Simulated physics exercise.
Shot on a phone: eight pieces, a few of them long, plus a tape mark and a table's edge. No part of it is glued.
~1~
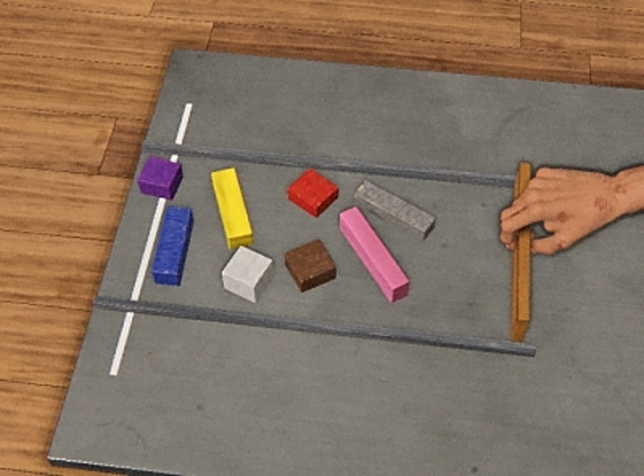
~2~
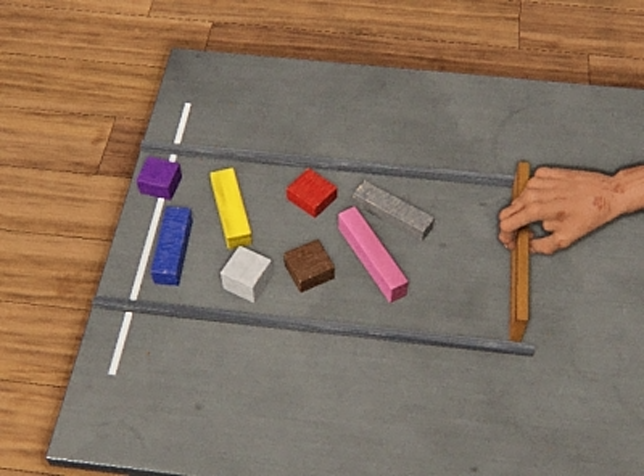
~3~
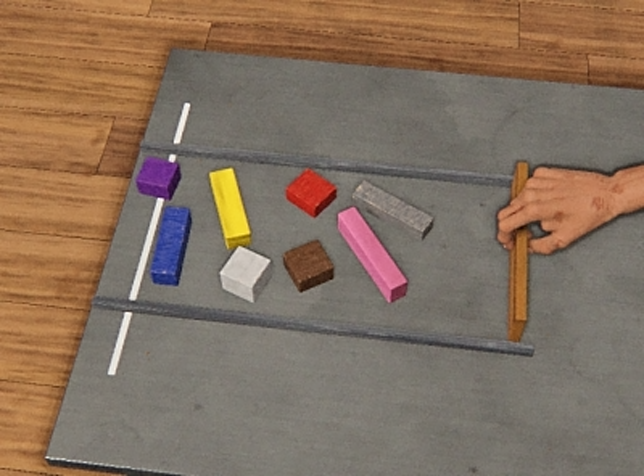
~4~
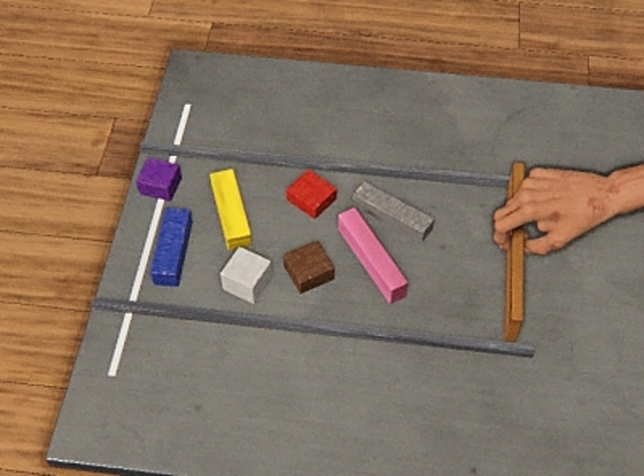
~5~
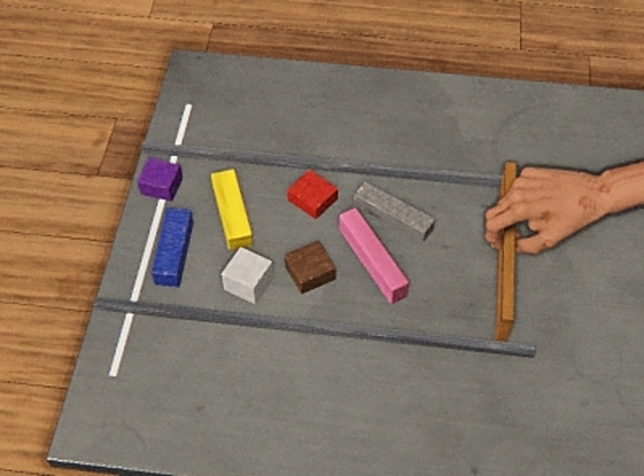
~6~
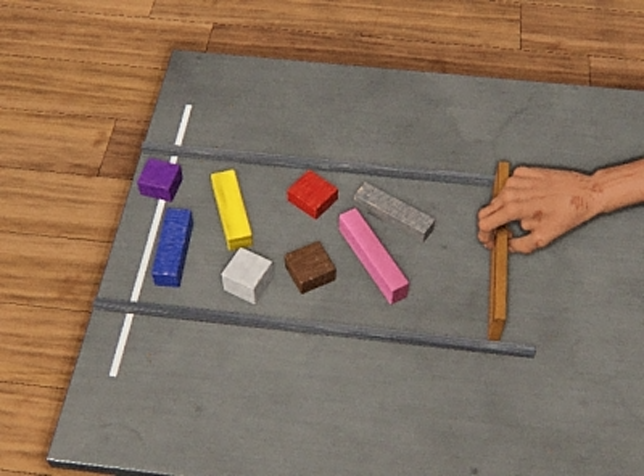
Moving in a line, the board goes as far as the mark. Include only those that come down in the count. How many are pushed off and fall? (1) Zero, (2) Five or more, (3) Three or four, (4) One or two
(2) Five or more.
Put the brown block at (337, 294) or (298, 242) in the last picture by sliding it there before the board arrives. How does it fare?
The brown block would stay in place in the first case and drop away in the second.
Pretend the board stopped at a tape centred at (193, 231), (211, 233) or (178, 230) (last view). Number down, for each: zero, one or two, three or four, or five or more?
So, tape by tape, it's 1 or 2, then one to two, then three to four.
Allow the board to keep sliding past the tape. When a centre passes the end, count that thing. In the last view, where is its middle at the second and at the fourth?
At the first moment about (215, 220), at the next about (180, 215).
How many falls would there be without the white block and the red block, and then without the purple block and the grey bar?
The first try gives 4, the second gives 2.
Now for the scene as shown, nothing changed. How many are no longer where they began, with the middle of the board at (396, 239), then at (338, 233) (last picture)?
Counts: 3 / 5.
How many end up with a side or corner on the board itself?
Count recorded: 2.
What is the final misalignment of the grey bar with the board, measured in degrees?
Angle: Around 0°.
Soon after, none off yet; purple block at rest near (160, 180); blue bar at rest near (173, 247); yellow stick at rest near (232, 209).
After that, none off yet; purple block tilting a little near (120, 183); blue bar displaced about its own width near (112, 241); yellow stick displaced about its own width near (155, 201).
In the end, the number that fall off is five or more; gone, brown block, red block, white block, yellow stick, blue bar and purple block.
